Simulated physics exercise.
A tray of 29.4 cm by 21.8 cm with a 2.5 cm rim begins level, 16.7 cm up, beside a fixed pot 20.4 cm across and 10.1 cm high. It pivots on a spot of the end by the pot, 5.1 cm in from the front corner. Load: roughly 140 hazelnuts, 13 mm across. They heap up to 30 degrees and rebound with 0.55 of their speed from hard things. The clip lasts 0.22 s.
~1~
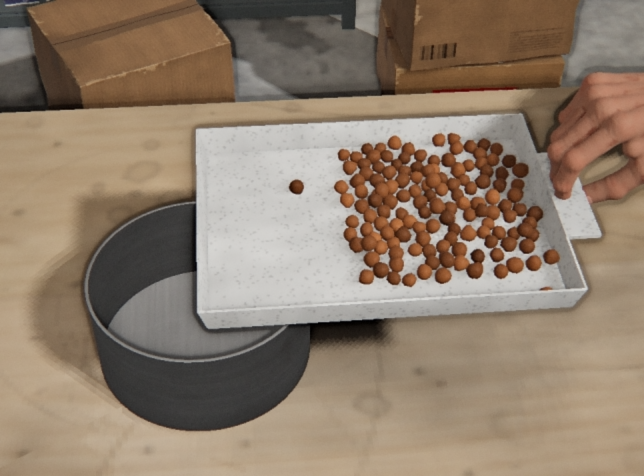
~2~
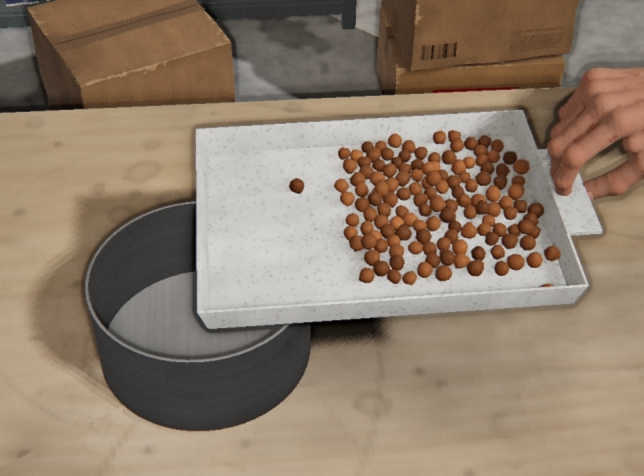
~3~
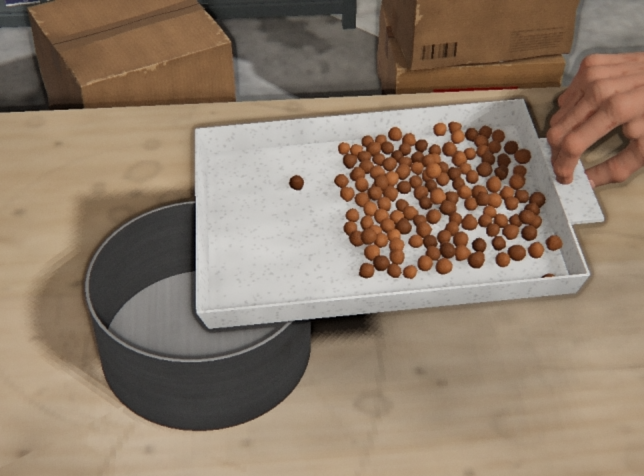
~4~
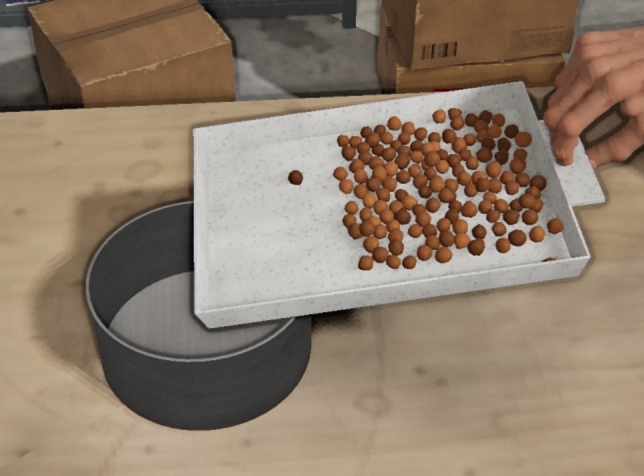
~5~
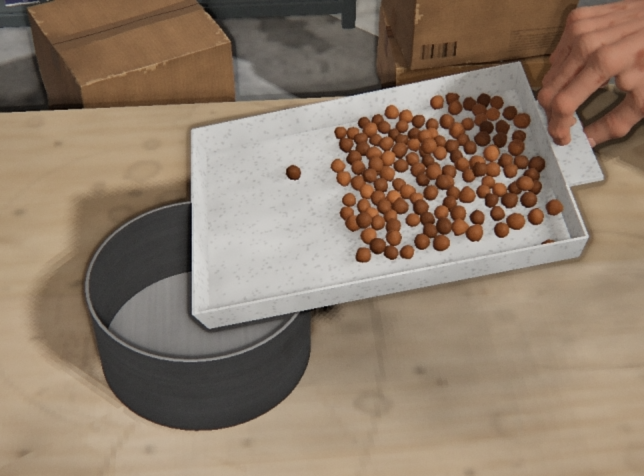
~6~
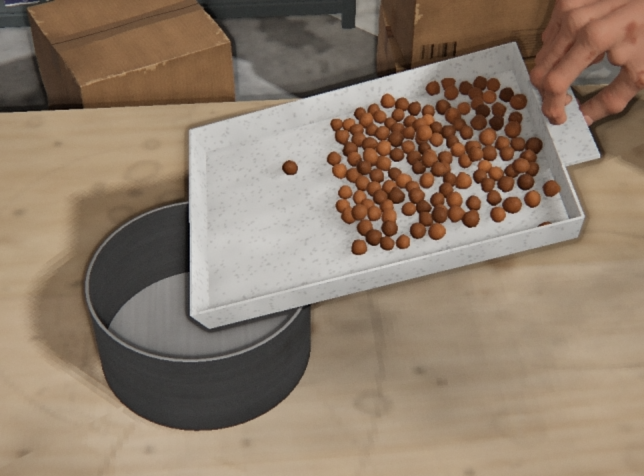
A hand at the right edge grips the tab of a speckled white tray and steadily raises that end, while the left end stays low above a dark grey pot. The view looks down from a fixed camera onto a pale wooden table, with cardboard boxes on the floor behind. Reddish-brown hazelnuts lie clustered on the tray's right side, one apart to the left, all riding up with it.
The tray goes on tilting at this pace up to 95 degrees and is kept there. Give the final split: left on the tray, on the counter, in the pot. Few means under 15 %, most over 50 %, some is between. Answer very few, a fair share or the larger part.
Tray very few, counter a fair share, pot the larger part.
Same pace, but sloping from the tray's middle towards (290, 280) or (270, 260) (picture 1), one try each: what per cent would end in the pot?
Some 0 and 25 per cent.
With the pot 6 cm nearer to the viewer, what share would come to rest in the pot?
Then about 65 per cent.
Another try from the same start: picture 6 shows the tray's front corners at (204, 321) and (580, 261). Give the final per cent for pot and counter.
Pot 0, counter 100.
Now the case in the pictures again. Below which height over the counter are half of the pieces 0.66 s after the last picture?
Roughly 18 cm.
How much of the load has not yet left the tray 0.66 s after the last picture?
Some 60 per cent of the load.
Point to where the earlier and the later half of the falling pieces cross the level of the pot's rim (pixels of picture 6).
First near (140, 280), later near (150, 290).
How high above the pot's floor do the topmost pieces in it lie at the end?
About 3.0 cm.
Then, 0.40 s after the last picture, tilt 54 degrees; the tray holds 100 %, the pot 0 %.
Then, 0.66 s after the last picture, tilt 79 degrees; the tray holds 60 %, the pot 20 %.
Then, 1.04 s after the last picture, tilt 95 degrees; the tray holds 15 %, the pot 55 %.
In the end, tray 0 %, counter 30 %, pot 70 %.
